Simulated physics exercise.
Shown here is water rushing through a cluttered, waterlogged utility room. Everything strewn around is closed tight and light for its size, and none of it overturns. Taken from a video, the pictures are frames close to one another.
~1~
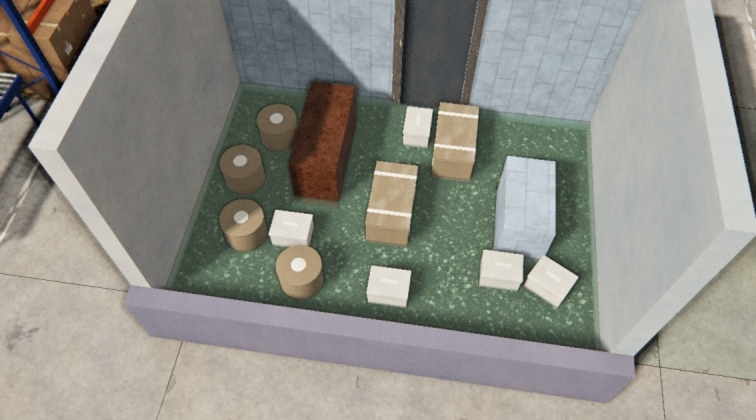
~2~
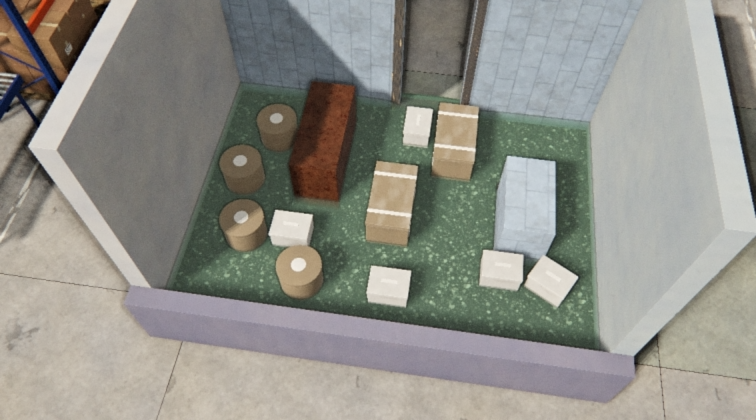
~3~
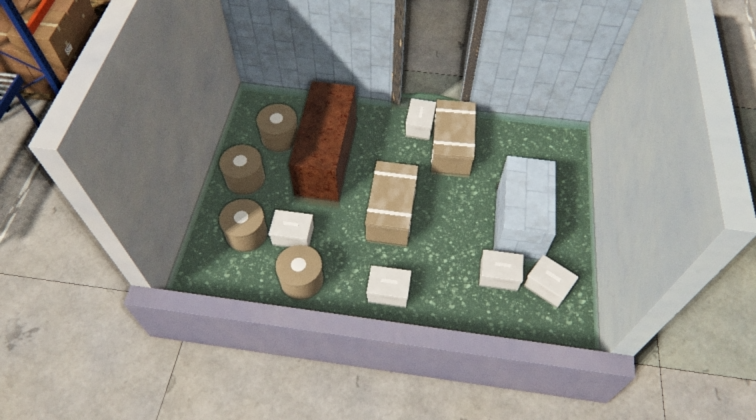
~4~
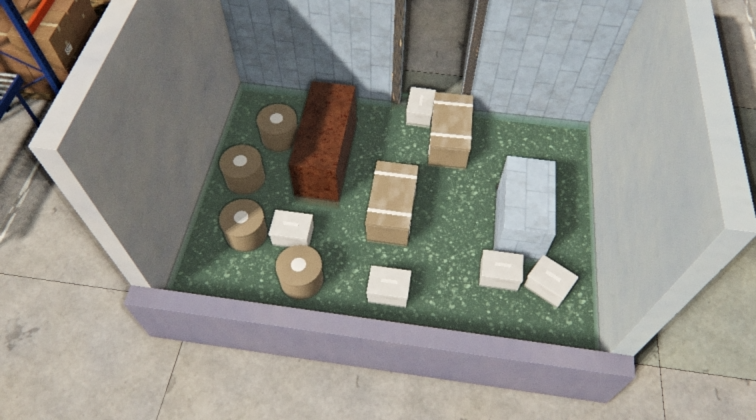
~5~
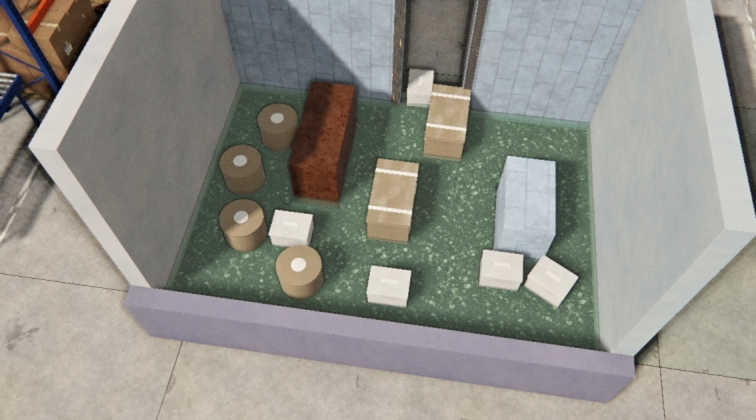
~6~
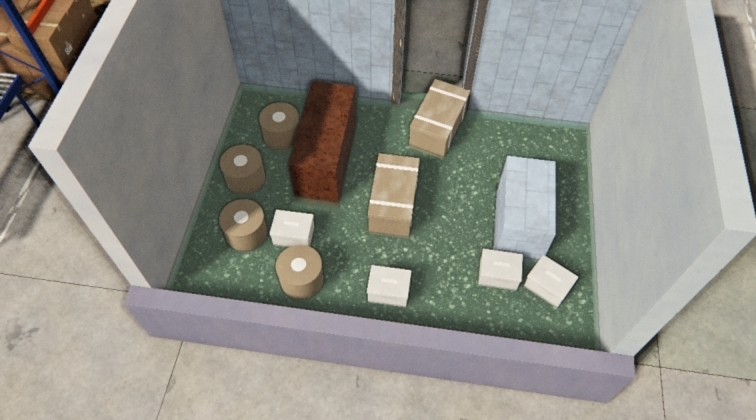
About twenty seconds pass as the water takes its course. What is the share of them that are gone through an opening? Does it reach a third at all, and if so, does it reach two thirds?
The fraction is going to land in the lowest band.
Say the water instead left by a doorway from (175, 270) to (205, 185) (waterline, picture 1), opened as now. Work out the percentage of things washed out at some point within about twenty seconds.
About 60 percent.
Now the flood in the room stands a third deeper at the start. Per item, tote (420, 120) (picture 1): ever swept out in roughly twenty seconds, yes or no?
Outcome: Flushed out.
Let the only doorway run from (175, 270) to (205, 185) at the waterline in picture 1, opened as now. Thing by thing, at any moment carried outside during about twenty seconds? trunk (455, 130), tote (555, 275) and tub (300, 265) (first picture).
Following that order: Remains behind; remains behind; escaped.
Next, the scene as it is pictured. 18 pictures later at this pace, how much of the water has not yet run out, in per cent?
I'd say close to 80 percent.
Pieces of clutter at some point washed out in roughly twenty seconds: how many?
Counting them up gives 1.
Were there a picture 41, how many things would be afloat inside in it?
I count 9.
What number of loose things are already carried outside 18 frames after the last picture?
The number is 1.
A moment on, 1 of 11 are out; 9 afloat.
Next, 1 of 11 are out; 9 afloat.
Later, 1 of 11 are out; 9 afloat.
In the end, 1 of 11 are out; 9 afloat.
